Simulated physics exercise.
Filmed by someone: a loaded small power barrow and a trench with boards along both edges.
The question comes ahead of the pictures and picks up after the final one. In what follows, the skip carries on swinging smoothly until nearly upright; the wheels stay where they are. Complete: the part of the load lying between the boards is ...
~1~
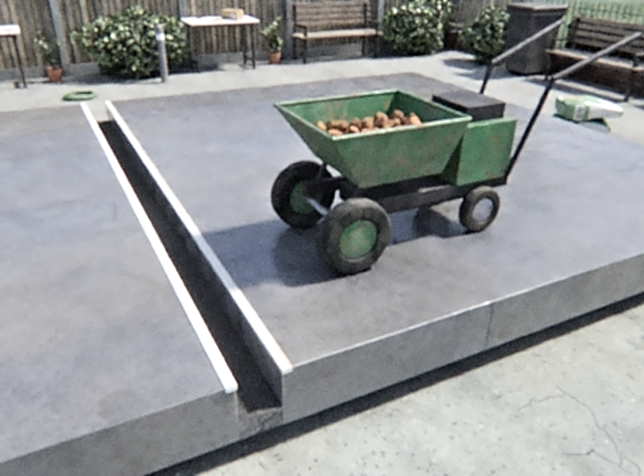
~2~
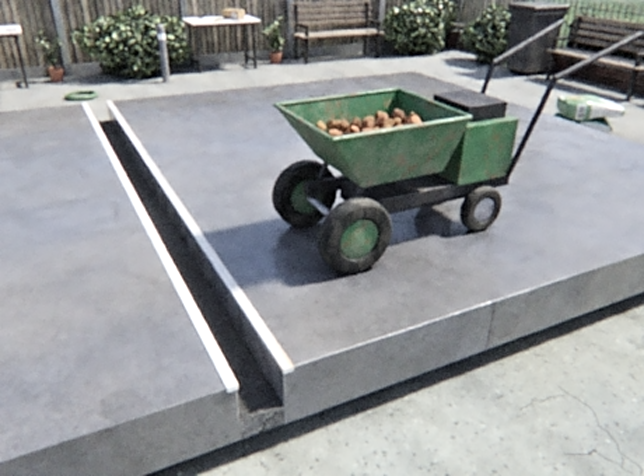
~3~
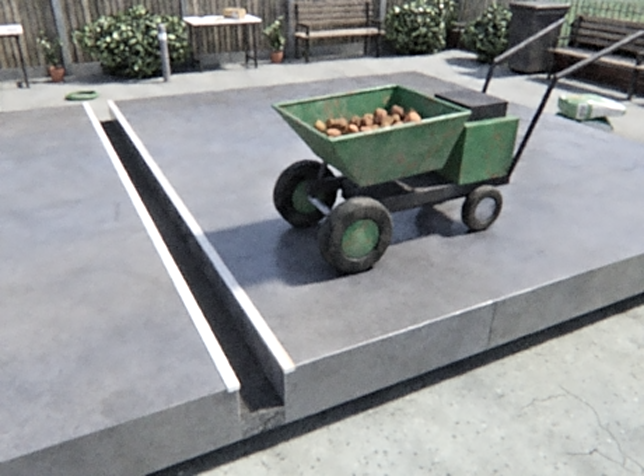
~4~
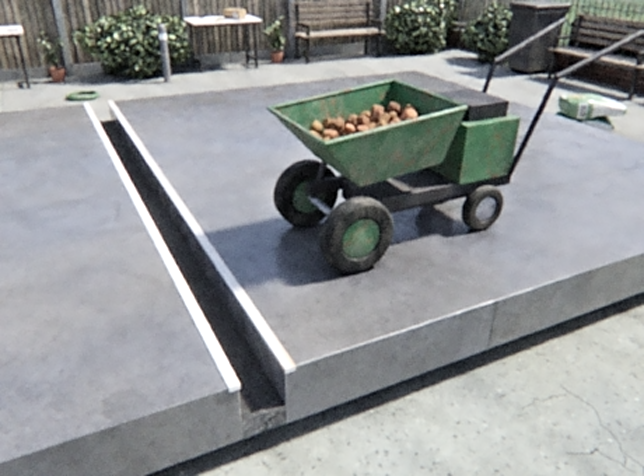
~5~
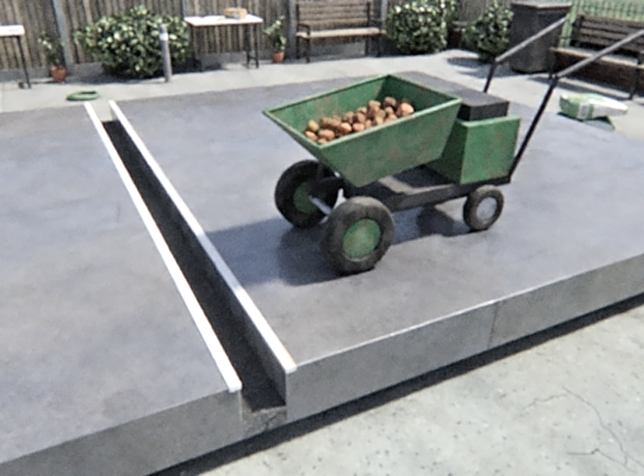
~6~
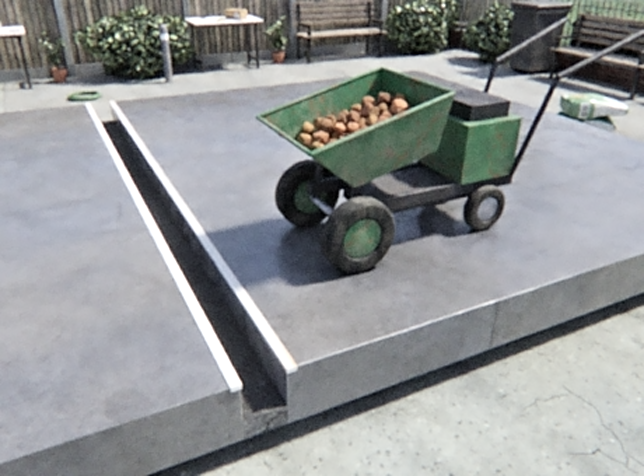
More than half.
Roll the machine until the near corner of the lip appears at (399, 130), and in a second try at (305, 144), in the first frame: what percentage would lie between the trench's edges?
First spot: Roughly 30 percent; second spot: Roughly 40 percent.
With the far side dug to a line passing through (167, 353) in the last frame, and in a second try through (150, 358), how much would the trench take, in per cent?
Lab note: Try one 100 per cent, try two 100 per cent.
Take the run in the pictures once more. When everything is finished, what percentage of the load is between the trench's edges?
I'd put it at some 80 per cent.
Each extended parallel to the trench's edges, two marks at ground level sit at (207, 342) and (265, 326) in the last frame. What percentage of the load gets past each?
In order: 20 percent, then 100 percent.
Just after the last frame, skip tipped steeply; every one in the skip.
A moment on, skip tipped right over; almost all in the skip; just a few short of the trench; about a tenth in or heaped over the trench; just a few falling.
Further on, skip tipped right over; roughly a quarter in the skip; just a few short of the trench; roughly two thirds in or heaped over the trench; about a tenth beyond it.
When it is over, skip tipped right over; just a few short of the trench; the larger part in or heaped over the trench; roughly a quarter beyond it.
